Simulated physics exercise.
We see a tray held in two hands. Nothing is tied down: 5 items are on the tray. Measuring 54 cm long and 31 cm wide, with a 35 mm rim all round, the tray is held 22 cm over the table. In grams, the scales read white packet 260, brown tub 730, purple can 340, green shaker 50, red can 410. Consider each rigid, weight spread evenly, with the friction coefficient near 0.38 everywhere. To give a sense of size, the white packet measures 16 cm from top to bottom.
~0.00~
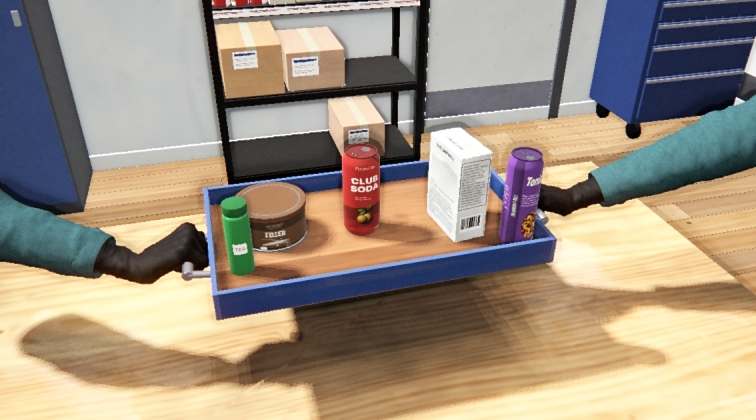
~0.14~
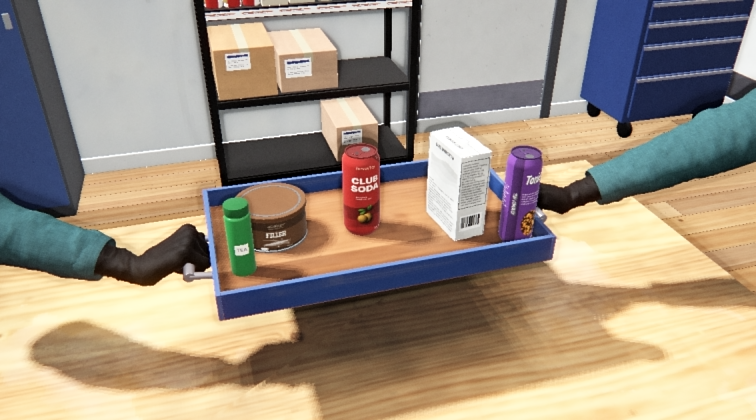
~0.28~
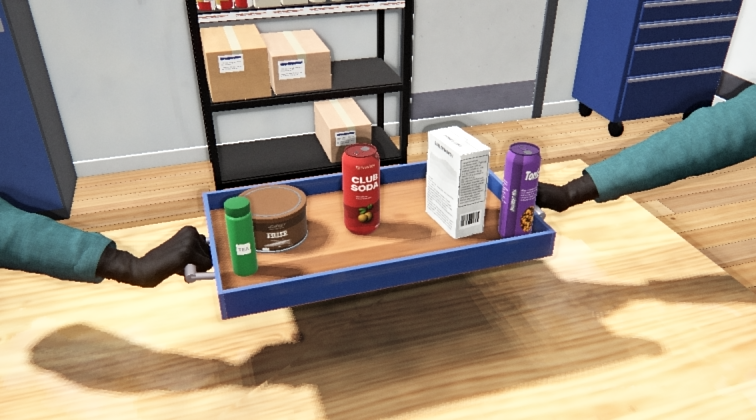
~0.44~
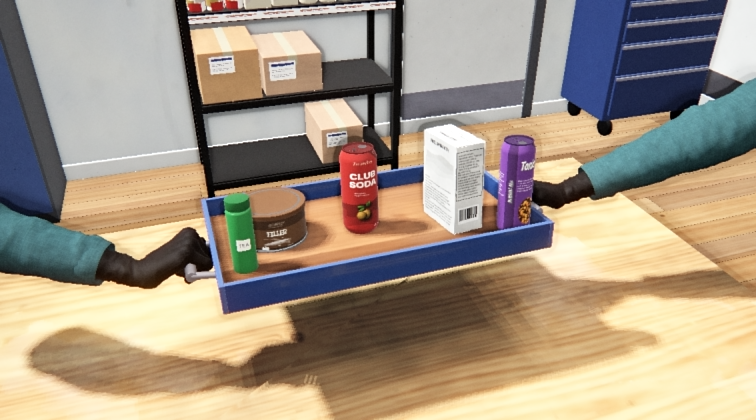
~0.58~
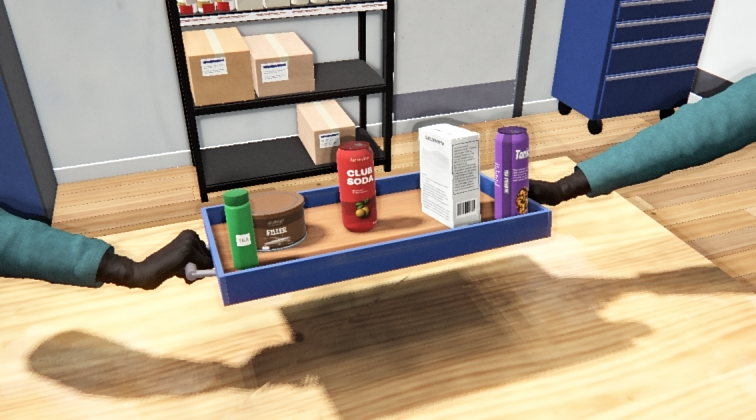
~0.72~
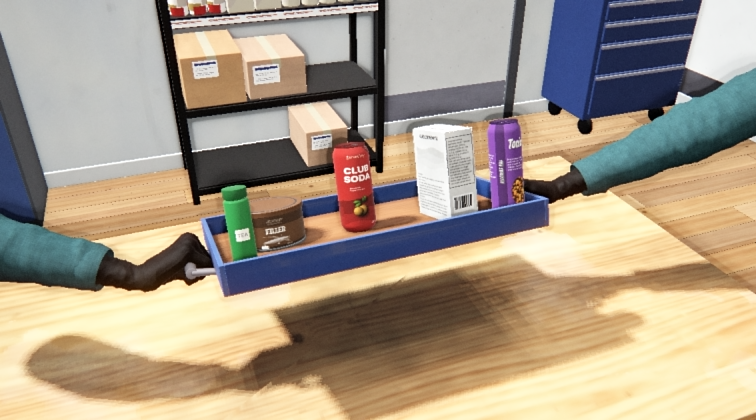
In a workshop with metal shelves of cardboard boxes behind, two gloved hands hold a blue-rimmed tray level above a wooden table, carrying a green shaker, brown tub, red can, white packet and purple can. The hands then gradually tilt the tray's far edge downward, while the items keep their places.
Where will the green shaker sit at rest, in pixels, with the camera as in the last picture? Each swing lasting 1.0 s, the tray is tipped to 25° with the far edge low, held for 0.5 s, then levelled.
It will sit at about (219, 219).
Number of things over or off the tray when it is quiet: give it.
That gives 3.
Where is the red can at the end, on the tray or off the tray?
Red can: Goes out of bounds.
Around 1.12 s, tilt 25°, far edge down; green shaker on its side near (227, 234); purple can tipped 65° against what carries it; white packet shifted 3 cm.
Around 1.22 s, tilt 25°, far edge down; green shaker on its side near (225, 241); purple can on its side; white packet shifted 6 cm.
Around 1.72 s, tilt 24°, far edge down; red can now off the tray; green shaker on its side near (222, 237); purple can on its side.
Around 2.12 s, tilt 12°, far edge down; green shaker on its side near (220, 227); purple can on its side; white packet shifted 13 cm.
Finally (3.1 s), off the tray, red can; on their side or leaning hard on the tray, purple can and green shaker; not toppled but over 5 cm from the start, white packet and brown tub. In the last view, green shaker near (219, 219).
